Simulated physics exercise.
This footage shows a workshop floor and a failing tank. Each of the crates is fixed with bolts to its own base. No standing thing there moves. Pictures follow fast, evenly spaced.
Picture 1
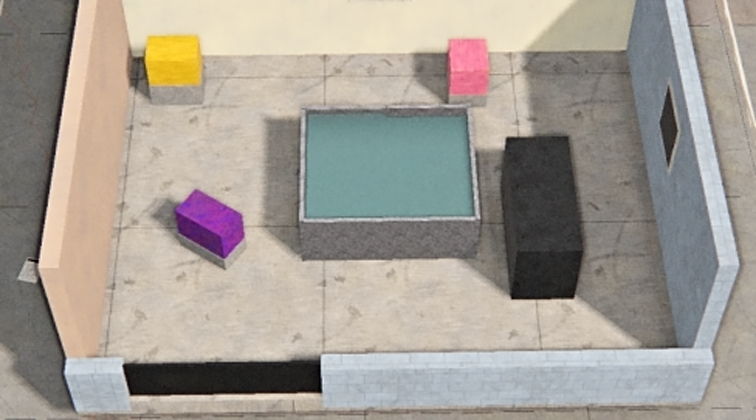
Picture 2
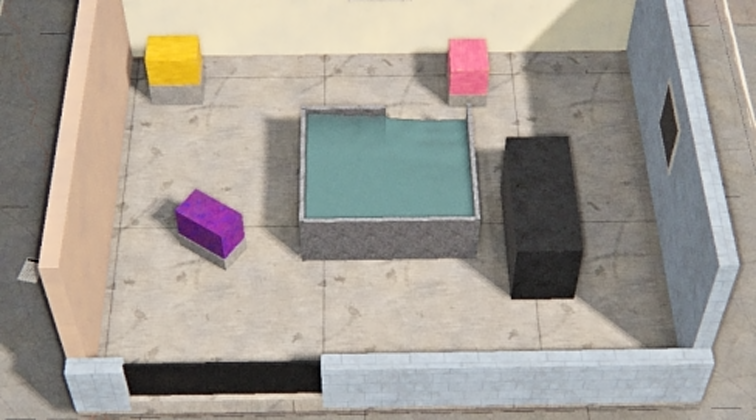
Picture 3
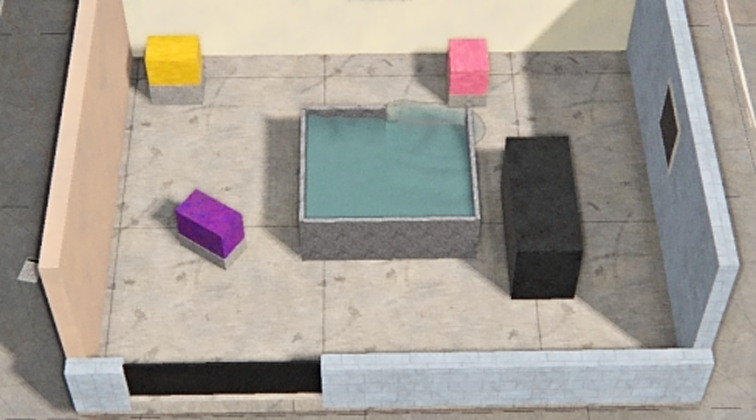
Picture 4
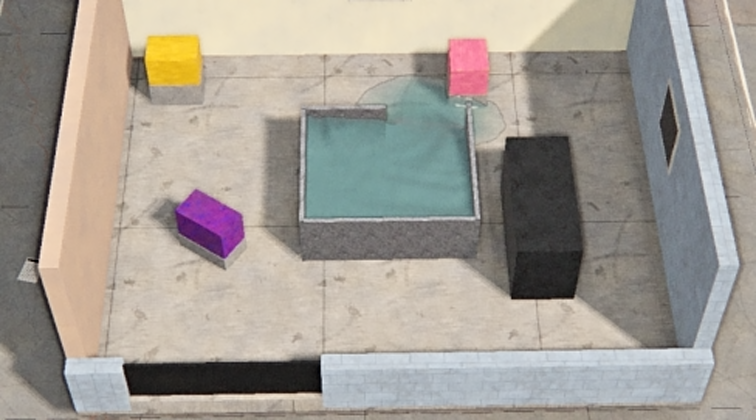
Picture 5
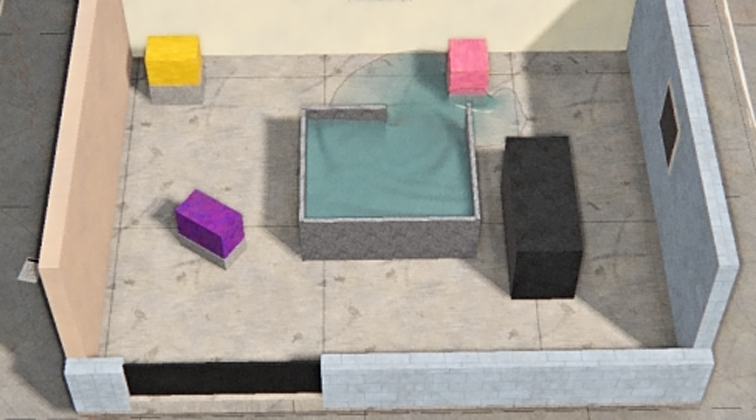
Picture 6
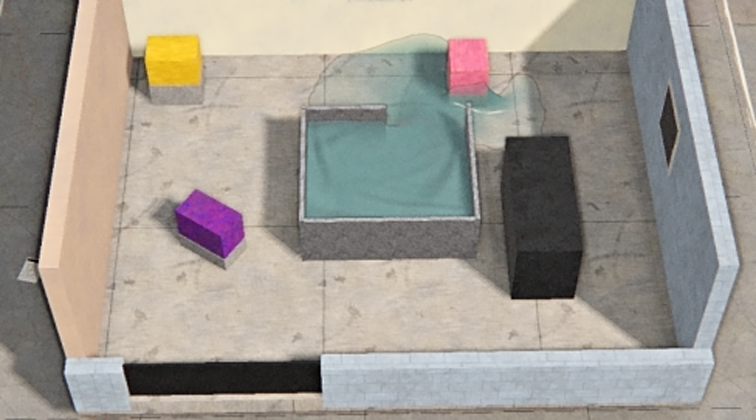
Workshop floor with a grey-walled water tank giving way at its far side, water pouring out and spreading around a pink block.
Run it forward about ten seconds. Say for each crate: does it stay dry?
Yellow crate: Yes, it stays dry; purple crate: Yes, it stays dry; pink crate: No, it gets wet.
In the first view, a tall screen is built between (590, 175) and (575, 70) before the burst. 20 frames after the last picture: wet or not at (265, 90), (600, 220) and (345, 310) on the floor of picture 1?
The first point comes out inundated, the next inundated, the last unwetted.
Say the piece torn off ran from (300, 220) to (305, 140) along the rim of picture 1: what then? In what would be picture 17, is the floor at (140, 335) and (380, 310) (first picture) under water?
Submerged, waterless.
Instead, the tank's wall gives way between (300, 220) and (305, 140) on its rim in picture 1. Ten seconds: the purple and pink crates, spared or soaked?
Well, the purple crate gets reached, and the pink crate is never reached as well.
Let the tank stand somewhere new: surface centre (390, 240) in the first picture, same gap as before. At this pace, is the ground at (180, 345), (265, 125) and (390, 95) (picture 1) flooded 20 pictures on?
As listed: Dry, wet, under water.
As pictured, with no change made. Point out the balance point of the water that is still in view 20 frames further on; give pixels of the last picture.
At roughly (404, 150).
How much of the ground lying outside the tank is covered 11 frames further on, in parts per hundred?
That works out at 35 %.
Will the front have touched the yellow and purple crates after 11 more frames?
Briefly, yellow: Got wet; purple: Not wet.
A moment on, water covers 20 % of the floor; the yellow crate not reached, the purple crate not reached, the pink crate water round its plinth.
Next, water covers 35 % of the floor; the yellow crate water round its plinth, the purple crate not reached, the pink crate water round its plinth.
Then, water covers 55 % of the floor; the yellow crate water round its plinth, the purple crate water round its plinth, the pink crate water round its plinth.
Later, water covers 85 % of the floor; the yellow crate water round its plinth, the purple crate water round its plinth, the pink crate water round its plinth.
In the end, water covers 100 % of the floor; the yellow crate stayed above the water, the purple crate stayed above the water, the pink crate was topped.
